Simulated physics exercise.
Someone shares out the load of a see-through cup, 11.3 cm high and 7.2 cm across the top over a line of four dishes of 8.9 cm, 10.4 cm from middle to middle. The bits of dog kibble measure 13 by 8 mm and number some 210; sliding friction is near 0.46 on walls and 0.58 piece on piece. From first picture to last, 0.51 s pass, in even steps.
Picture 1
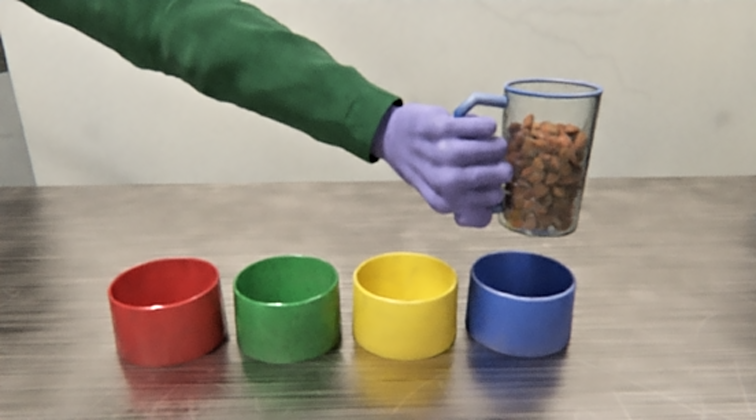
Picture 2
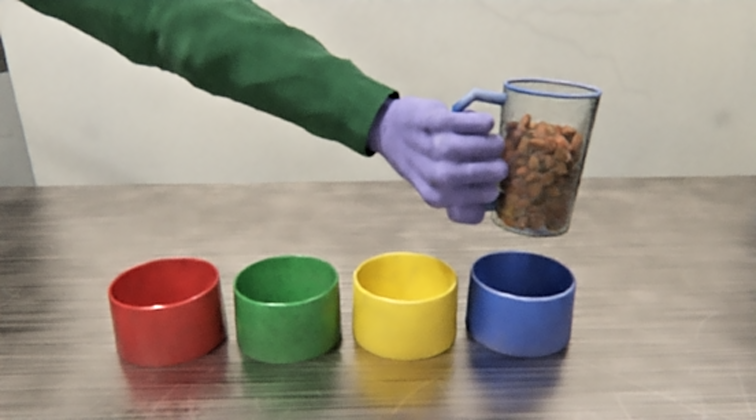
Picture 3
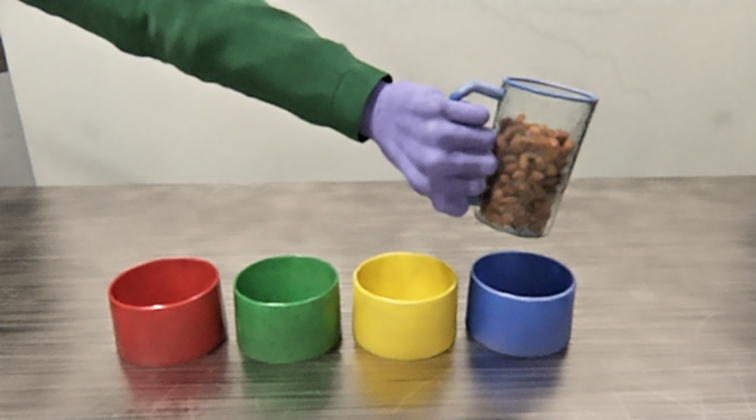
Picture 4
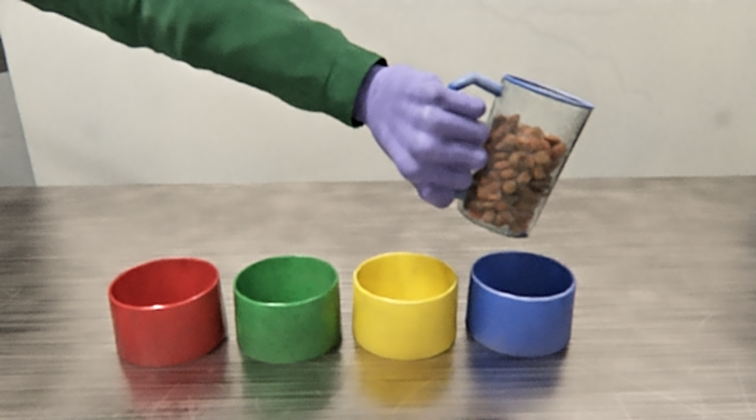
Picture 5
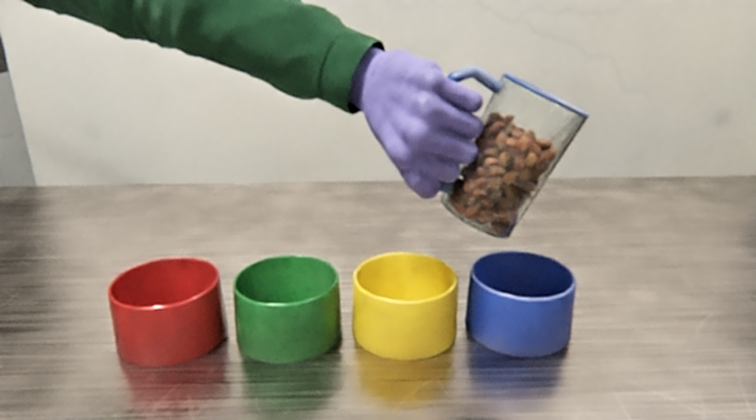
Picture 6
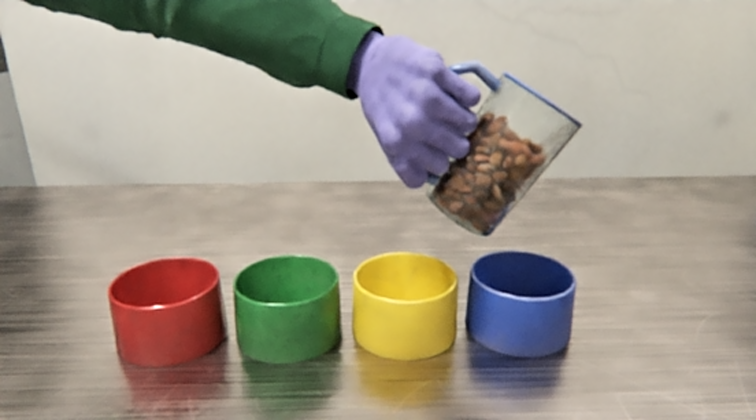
On a metal table, a purple-gloved hand gradually tilting a clear cup of brown kibble rightward above four coloured dishes.
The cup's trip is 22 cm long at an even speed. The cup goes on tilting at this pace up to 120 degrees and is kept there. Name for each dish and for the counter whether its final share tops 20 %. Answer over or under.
Red: Under, blue: Under, green: Under, yellow: Over, counter: Under.
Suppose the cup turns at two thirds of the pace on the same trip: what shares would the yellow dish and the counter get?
Yellow 70; counter 30.
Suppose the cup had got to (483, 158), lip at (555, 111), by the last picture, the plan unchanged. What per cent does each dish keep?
Red 0, blue 0, green 0, yellow 60.
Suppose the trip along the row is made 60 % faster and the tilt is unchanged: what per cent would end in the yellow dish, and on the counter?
In that case yellow 60, counter 40.
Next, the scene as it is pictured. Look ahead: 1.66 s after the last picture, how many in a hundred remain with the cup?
Roughly 5 per cent.
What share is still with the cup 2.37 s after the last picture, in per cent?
Roughly 0 per cent.
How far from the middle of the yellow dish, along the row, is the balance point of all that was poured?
About 2 cm to its right.
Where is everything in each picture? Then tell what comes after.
In the first picture, cup at (544, 157), tilt 0 degrees, lip at (598, 87), moved 0.0 cm; middle of the pieces at (545, 178); blue dish at (522, 274); yellow dish at (405, 276); green dish at (286, 279); red dish at (165, 281).
In the second picture, cup at (540, 158), tilt 3 degrees, lip at (596, 90), moved 0.4 cm; middle of the pieces at (540, 179).
In the third picture, cup at (530, 158), tilt 10 degrees, lip at (593, 97), moved 1.2 cm; middle of the pieces at (527, 179).
In the fourth picture, cup at (519, 158), tilt 18 degrees, lip at (589, 105), moved 2.1 cm; middle of the pieces at (514, 179).
In the fifth picture, cup at (509, 158), tilt 25 degrees, lip at (583, 114), moved 2.9 cm; middle of the pieces at (501, 178).
In the sixth picture, cup at (499, 158), tilt 33 degrees, lip at (577, 123), moved 3.8 cm; middle of the pieces at (489, 177); blue dish at (522, 274); yellow dish at (405, 276); green dish at (286, 279); red dish at (165, 281).
Then, 1.00 s after the last picture, tilt 105 degrees; cup holds 100 %.
Then, 1.66 s after the last picture, tilt 120 degrees; cup holds 5 %, blue 5 %, yellow 75 %.
Then, 2.37 s after the last picture, tilt 120 degrees; cup holds 0 %, blue 5 %, yellow 85 %.
In the end, red 0 %, blue 5 %, green 0 %, yellow 85 %, counter 15 %.
